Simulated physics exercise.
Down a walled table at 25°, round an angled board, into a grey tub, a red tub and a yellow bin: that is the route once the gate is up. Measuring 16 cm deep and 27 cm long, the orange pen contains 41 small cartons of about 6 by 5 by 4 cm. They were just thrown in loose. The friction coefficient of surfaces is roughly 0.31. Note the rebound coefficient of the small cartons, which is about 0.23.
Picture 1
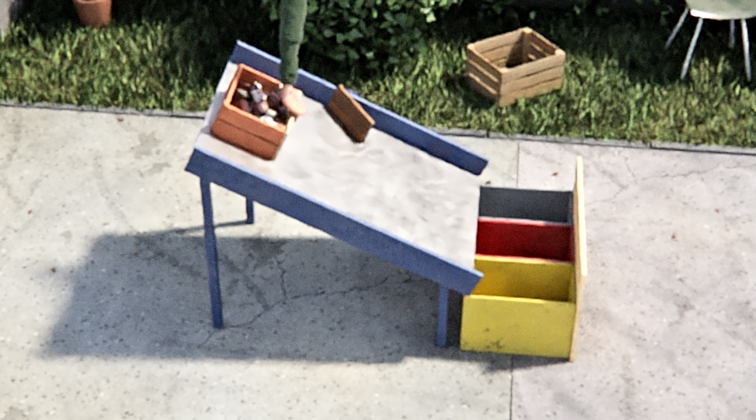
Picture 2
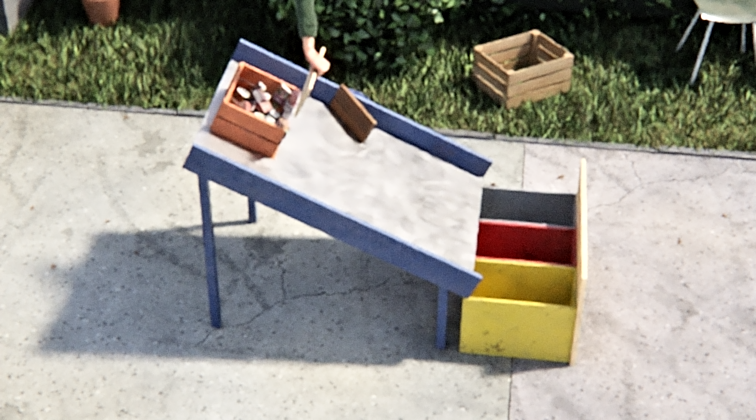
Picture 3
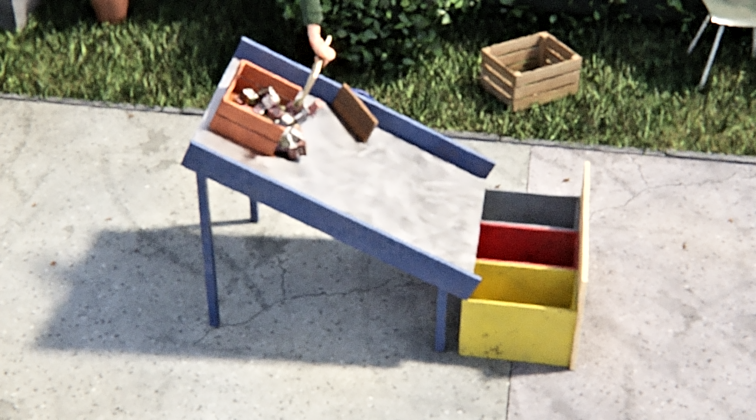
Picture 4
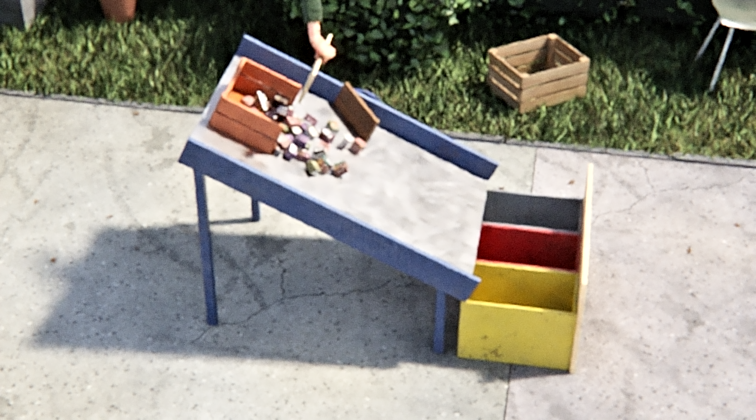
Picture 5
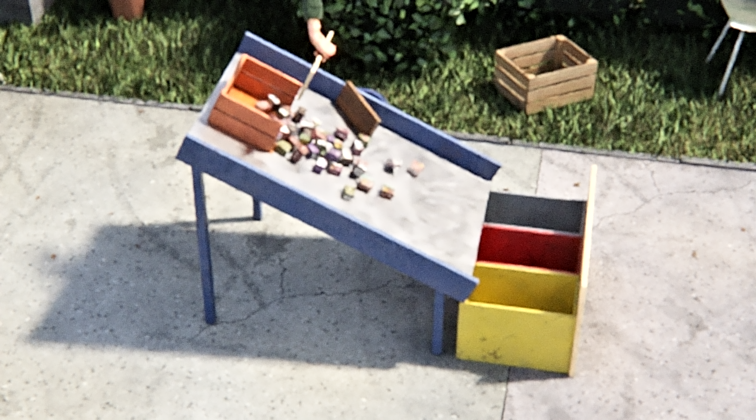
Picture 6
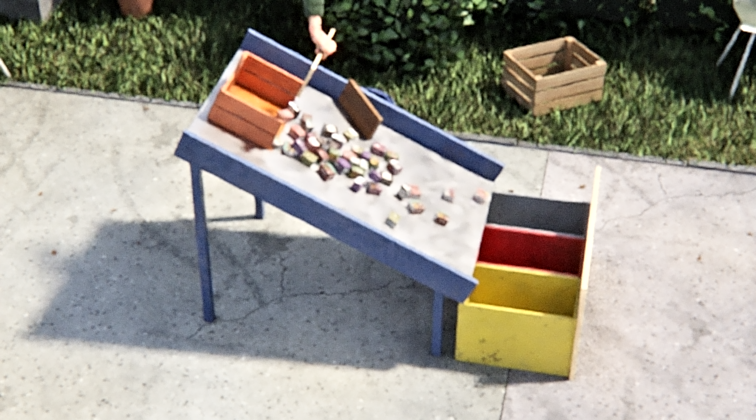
Small blocks spilled out of an orange pen as a hand lifted its gate with a stick, then slid and spread down a sloping blue-sided table, past an angled board, toward the lower right.
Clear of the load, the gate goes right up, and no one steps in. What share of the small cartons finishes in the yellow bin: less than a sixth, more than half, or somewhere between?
Less than a sixth.
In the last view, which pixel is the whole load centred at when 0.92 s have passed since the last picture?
Centre estimate - approximately (554, 297).
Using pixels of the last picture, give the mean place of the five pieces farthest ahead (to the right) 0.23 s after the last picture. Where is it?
They're centred near (525, 251).
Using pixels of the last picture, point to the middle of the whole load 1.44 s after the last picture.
Somewhere about (555, 299) in pixels.
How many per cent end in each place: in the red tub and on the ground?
I'd put it at about 85 percent, then about 0 percent.
Then, 0.23 s after the last picture, 1 in the grey tub, 2 in the red tub, 36 on the slope and 2 in the air.
Then, 0.52 s after the last picture, 3 in the grey tub, 16 in the red tub, 1 in the yellow bin, 18 on the slope and 3 in the air.
Then, 0.92 s after the last picture, 4 in the grey tub, 34 in the red tub, 2 in the yellow bin and 1 in the air.
Outcome (1.44 s after the last picture), 4 in the grey tub, 35 in the red tub and 2 in the yellow bin. Asked share, 2 of 41, 5 per cent.
